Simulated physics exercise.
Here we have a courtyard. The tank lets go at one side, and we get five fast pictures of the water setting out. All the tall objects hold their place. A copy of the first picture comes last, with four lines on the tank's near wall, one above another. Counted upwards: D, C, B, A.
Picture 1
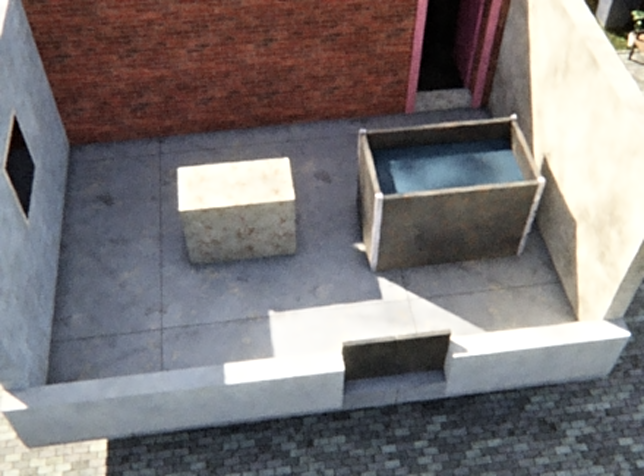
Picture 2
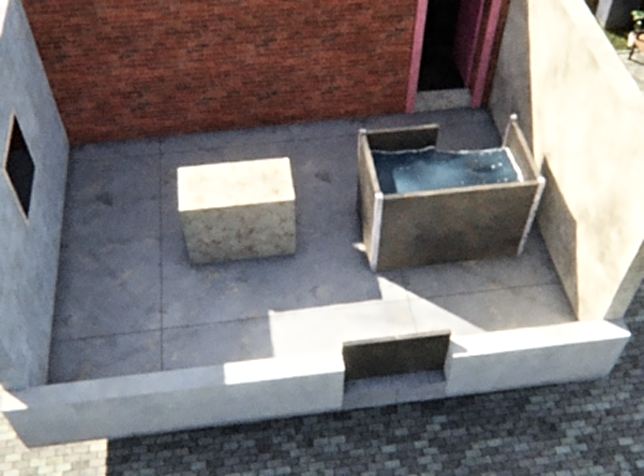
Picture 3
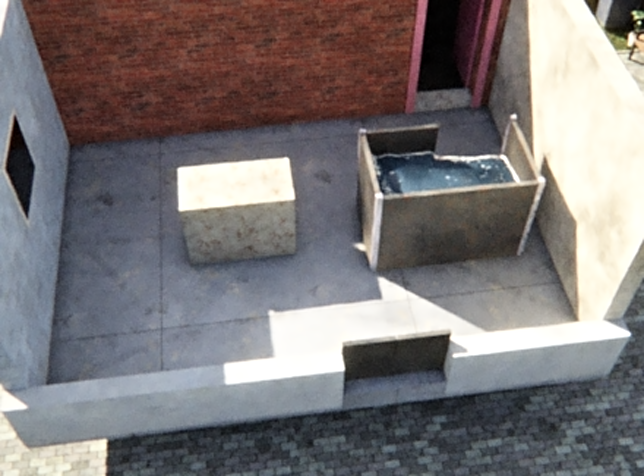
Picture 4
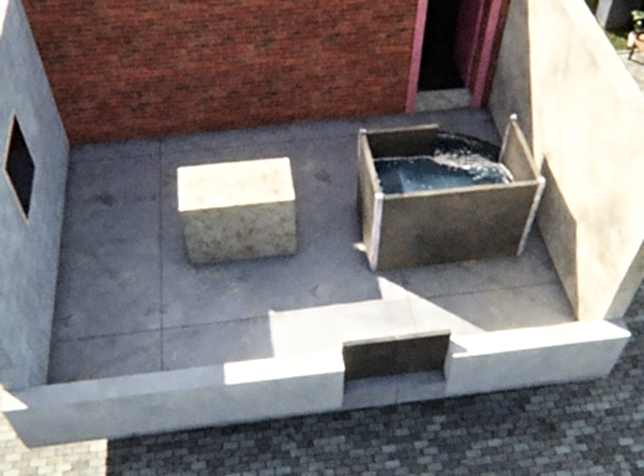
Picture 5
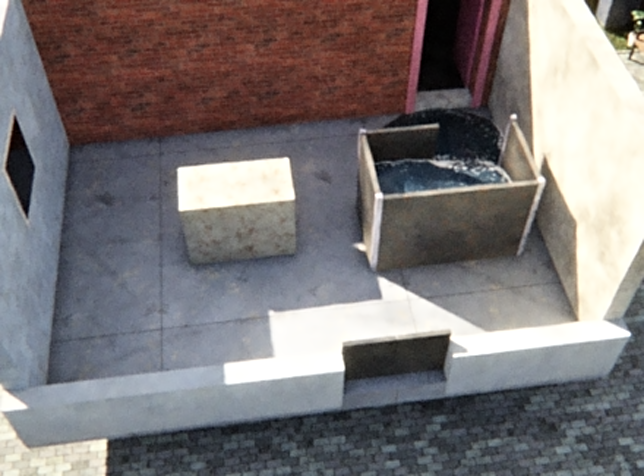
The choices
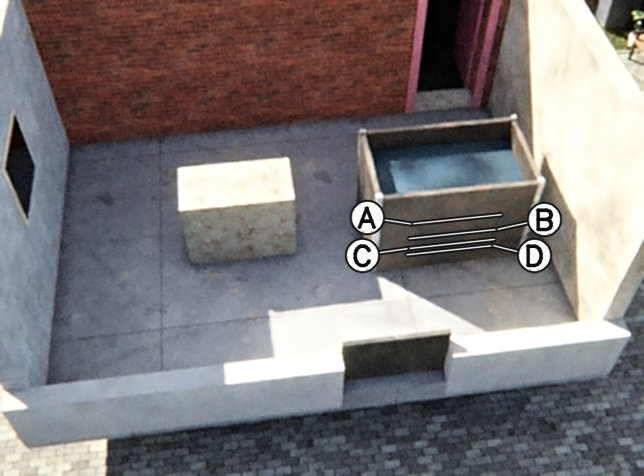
Walled courtyard with a pale block and a tank, its still water starting to churn, then surging out through the back.
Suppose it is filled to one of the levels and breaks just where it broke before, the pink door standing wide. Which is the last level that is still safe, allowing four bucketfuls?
Take C.
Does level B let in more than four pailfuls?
Yes.
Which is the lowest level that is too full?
Here it is level B.
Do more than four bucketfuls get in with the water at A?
Yes, it does.
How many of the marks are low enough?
Two.
On the marked copy, A at (456, 219); B at (453, 234); C at (451, 244); D at (450, 250); from the bottom up D, C, B, A.
With A, dozens of bucketfuls pour in.
With B, about 11 bucketfuls get in.
With C, a bucket or two gets in.
With D, a splash gets over, under a bucket.
